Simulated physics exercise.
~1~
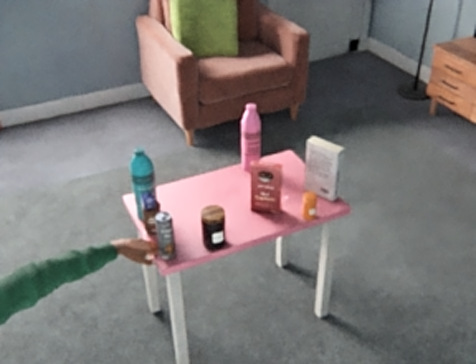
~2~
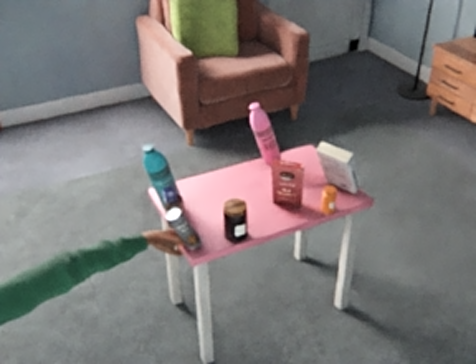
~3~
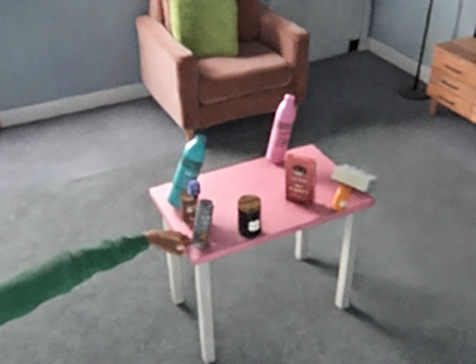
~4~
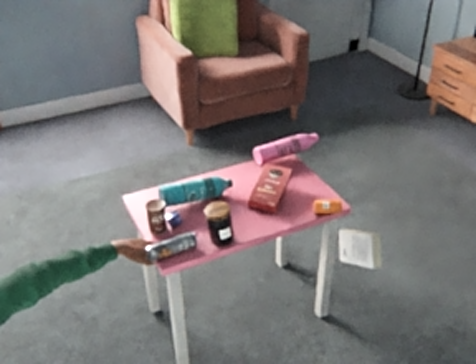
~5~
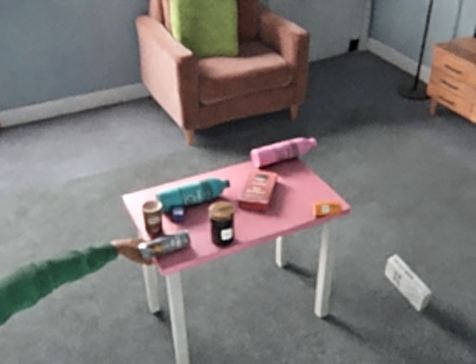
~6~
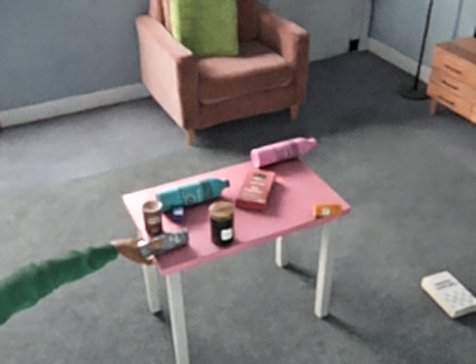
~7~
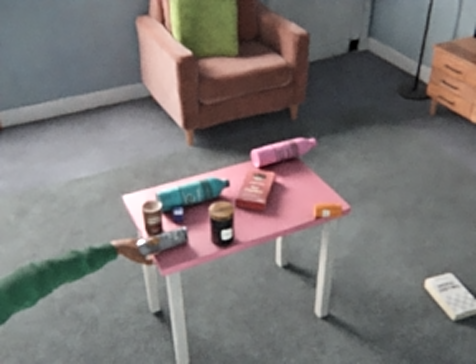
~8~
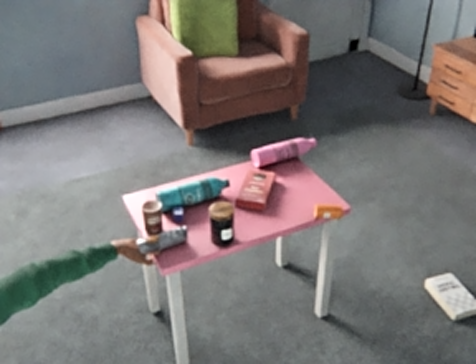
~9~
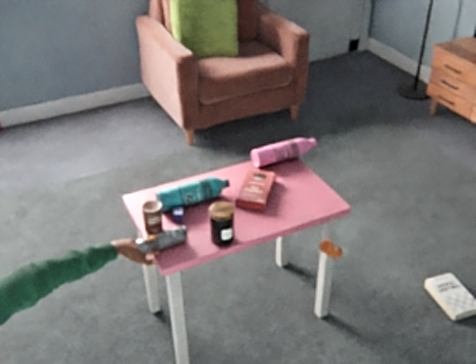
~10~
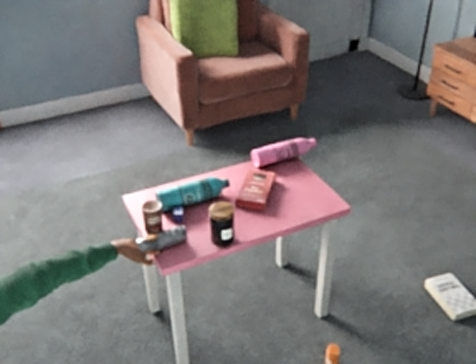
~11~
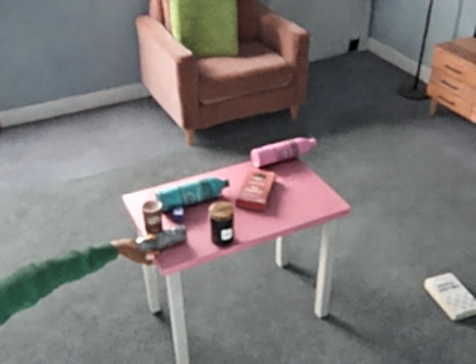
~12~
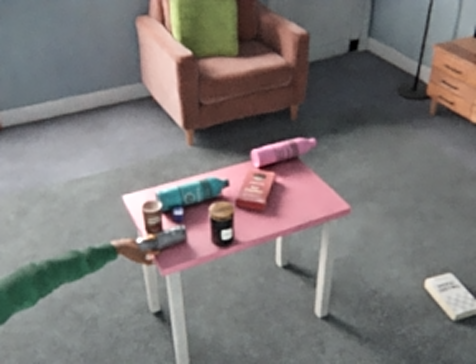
A pink side table crowded with bottles and small items was shoved right by a green-sleeved arm, then jerked back left, toppling most of them; a white book fell to the floor, an orange shaker later dropped too, and the black jar stayed upright.
